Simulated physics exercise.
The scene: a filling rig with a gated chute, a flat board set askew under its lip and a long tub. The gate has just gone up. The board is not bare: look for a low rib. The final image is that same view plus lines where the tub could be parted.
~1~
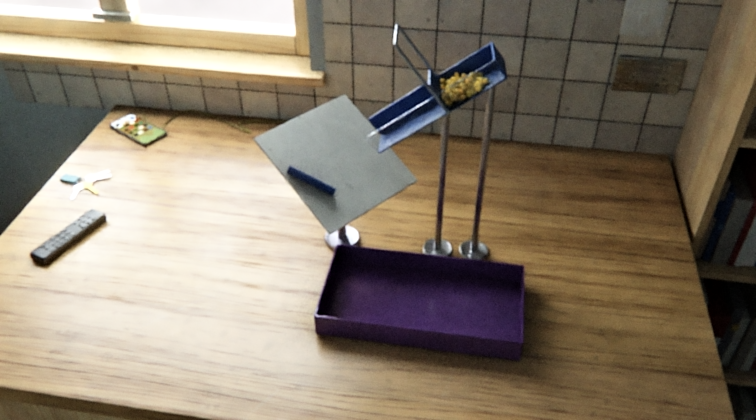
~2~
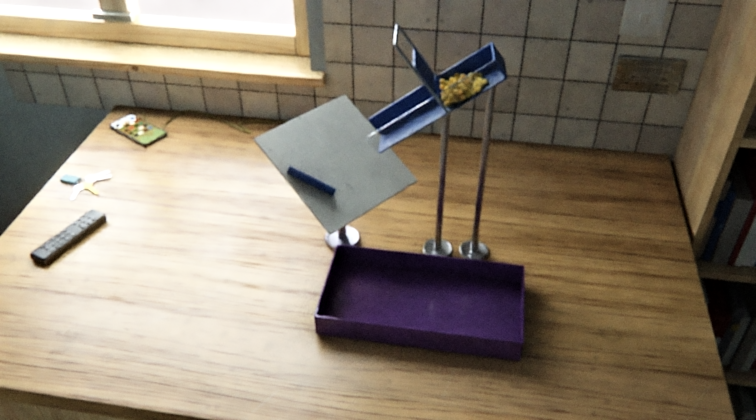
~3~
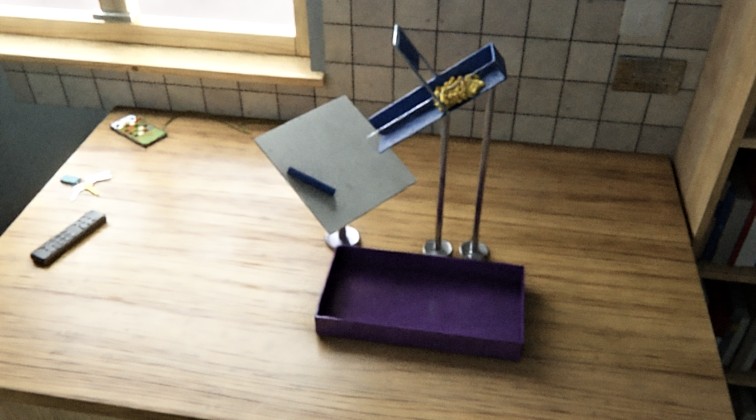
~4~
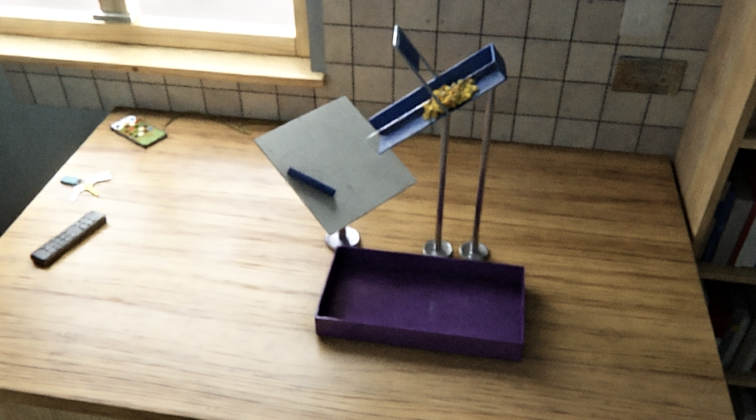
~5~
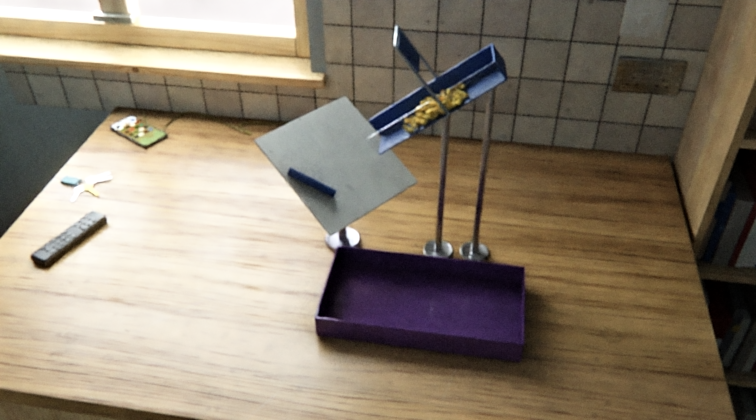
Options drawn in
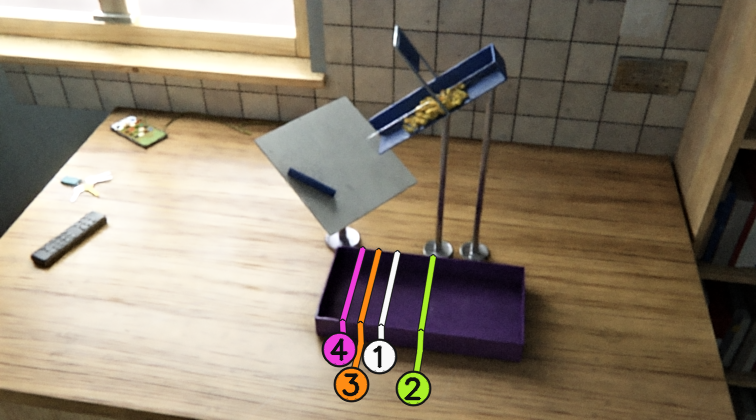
On a wooden table by a window and a tiled wall, seen from above at an angle, a filling rig stands in daylight. A blue chute on two metal posts holds yellow puffed pieces above a tilted grey board with a low blue rib, a purple tub sits empty in front, and a dark remote lies at left. The raised gate stays up while the pieces slide down the chute leftward, spreading out, and the camera stays still.
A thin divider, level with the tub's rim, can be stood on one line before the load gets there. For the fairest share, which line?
Go for 1.
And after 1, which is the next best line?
3.
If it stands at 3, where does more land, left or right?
More lands on the right.
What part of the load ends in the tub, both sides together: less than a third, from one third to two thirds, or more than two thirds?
More than two thirds.
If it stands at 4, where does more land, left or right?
More lands on the right.
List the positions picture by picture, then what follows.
The first picture shows load behind the gate at (457, 88), puffed corn balls; lip of the chute at (380, 144), sloping fairly steeply.
The second picture shows middle of the board at (338, 160), tilted gently; middle of its low edge at (376, 206); of its high edge at (301, 115).
The third picture shows front corners of the tub at (315, 316) and (523, 342), empty; front of the load at (436, 100).
The fourth picture shows middle of the load at (449, 99); its front at (424, 116), about a third of the way to the lip; rib from (289, 168) to (336, 191).
The fifth picture shows middle of the load at (434, 104); its front at (405, 127), about two thirds of the way to the lip.
On the marked copy, line 1 crosses the front rim at (381, 325); line 2 crosses the front rim at (421, 330); line 3 crosses the front rim at (360, 323); line 4 crosses the front rim at (342, 320).
For line 1, of what is caught, about two thirds on the left of the divider, about a third on the right.
For line 2, of what is caught, all on the left of the divider, none on the right.
For line 3, of what is caught, a small part on the left of the divider, most on the right.
For line 4, of what is caught, a stray few on the left of the divider, nearly all on the right.
